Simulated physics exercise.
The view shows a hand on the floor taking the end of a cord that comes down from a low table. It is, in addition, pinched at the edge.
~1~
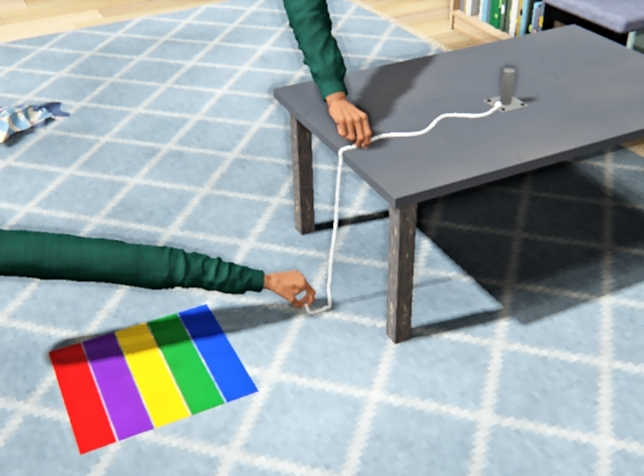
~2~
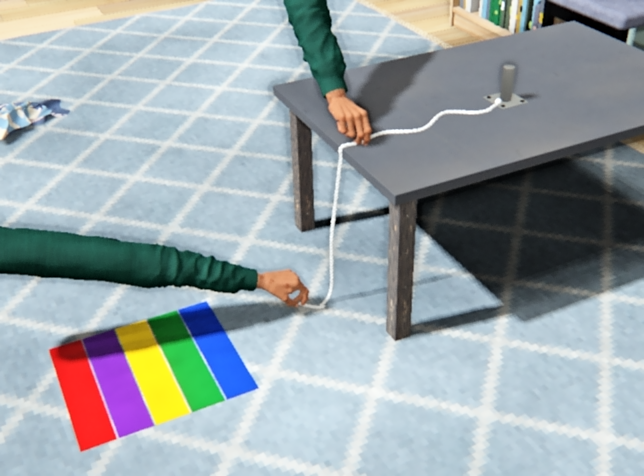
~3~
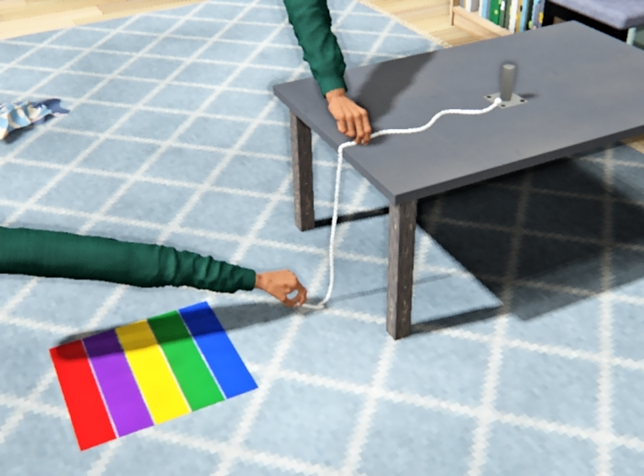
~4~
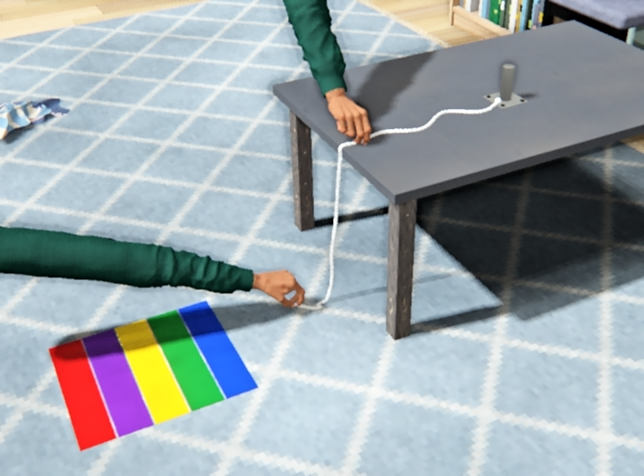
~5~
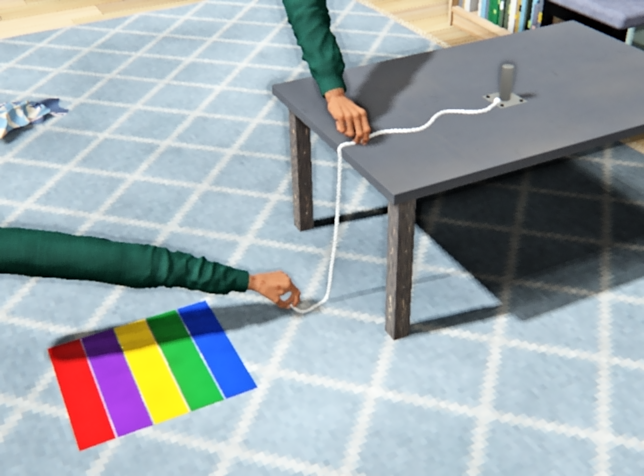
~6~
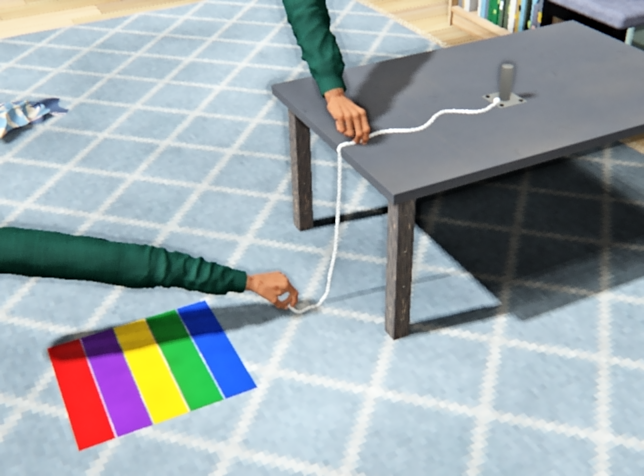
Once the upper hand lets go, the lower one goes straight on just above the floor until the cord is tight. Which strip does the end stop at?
The green one.
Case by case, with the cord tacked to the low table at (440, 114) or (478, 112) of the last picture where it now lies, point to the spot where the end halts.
In order of the tries, it's near (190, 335) and near (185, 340).
Soon after, end near (237, 322); short of the strips.
Then, end near (201, 334); over blue.
At full stretch, end near (181, 340); over green. The end stops over the green strip.
